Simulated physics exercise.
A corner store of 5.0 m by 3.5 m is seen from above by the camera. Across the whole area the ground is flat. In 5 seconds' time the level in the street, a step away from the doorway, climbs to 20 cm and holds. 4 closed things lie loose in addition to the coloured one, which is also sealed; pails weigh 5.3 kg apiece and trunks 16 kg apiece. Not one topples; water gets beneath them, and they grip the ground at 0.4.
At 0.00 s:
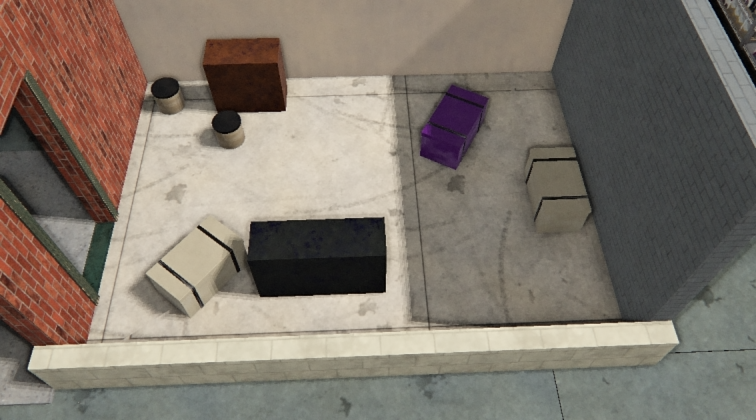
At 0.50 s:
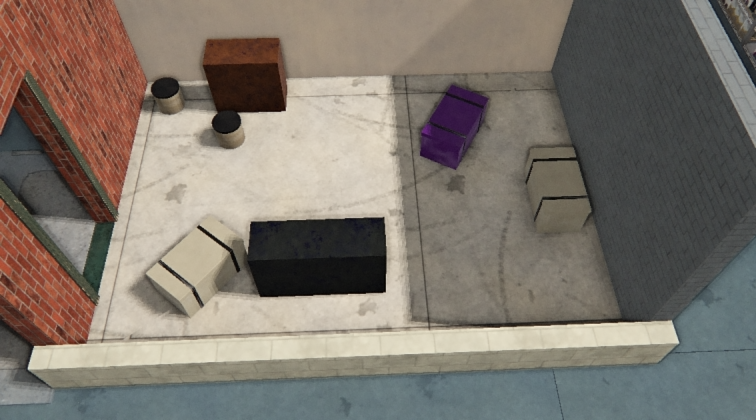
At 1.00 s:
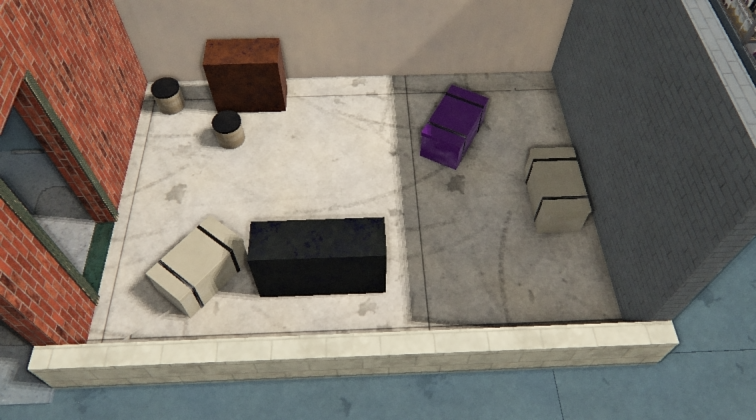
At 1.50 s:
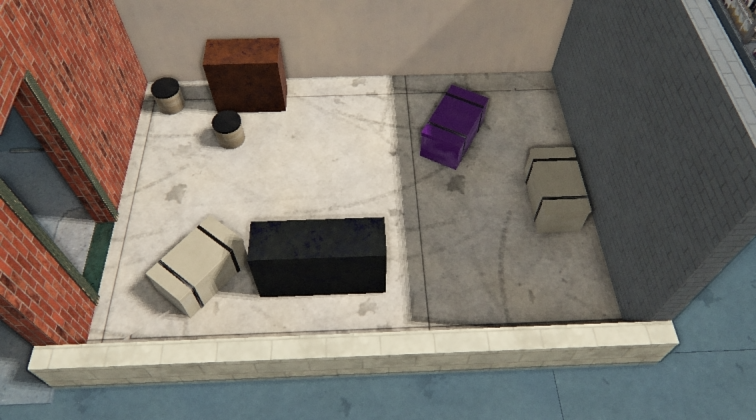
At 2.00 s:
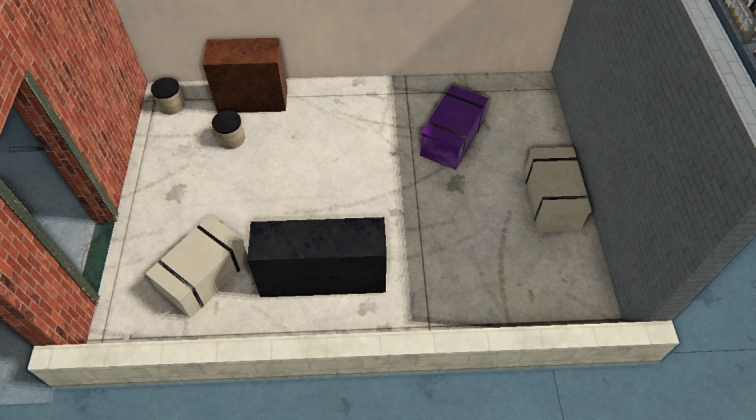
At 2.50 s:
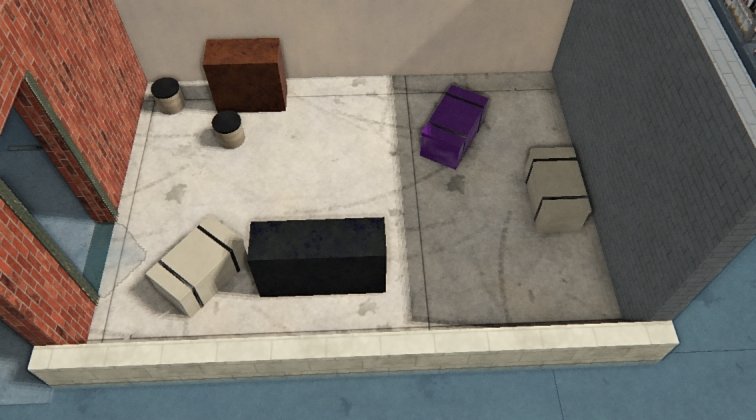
A purple trunk and other boxes stay still as water appears at the left doorway.
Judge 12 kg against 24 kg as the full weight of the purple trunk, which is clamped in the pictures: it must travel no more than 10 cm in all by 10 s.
Only the upper figure is adequate.
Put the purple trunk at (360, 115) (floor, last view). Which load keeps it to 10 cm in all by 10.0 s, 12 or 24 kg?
Well, must use the heavier.
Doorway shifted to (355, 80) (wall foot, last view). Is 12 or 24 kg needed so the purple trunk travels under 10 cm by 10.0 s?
Short version: Only the heavy mass succeeds.
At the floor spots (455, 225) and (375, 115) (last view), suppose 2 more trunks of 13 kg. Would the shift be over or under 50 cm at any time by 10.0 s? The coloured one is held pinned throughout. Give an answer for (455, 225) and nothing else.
Well, that one comes out beyond the limit.
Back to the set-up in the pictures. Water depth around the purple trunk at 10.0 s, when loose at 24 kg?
About 4 cm.
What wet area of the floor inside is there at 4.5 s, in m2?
Somewhere about 3.5 m2, give or take.
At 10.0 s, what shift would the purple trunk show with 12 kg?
Displacement near 100 cm.
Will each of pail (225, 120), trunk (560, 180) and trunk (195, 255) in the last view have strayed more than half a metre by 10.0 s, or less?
Listed order gives within limit, within limit, above limit.
After 3.5 s the purple trunk would be 0 cm from its start with 12 kg and 0 cm from its start with 24 kg; 0 cm of water round it then.
After 4.5 s the purple trunk would be 0 cm from its start with 12 kg and 0 cm from its start with 24 kg; 0 cm of water round it then.
After 7.0 s the purple trunk would be 0 cm from its start with 12 kg and 0 cm from its start with 24 kg; 2 cm of water round it then.
After 10.0 s the purple trunk would be 91 cm from its start with 12 kg and 0 cm from its start with 24 kg; 4 cm of water round it then.
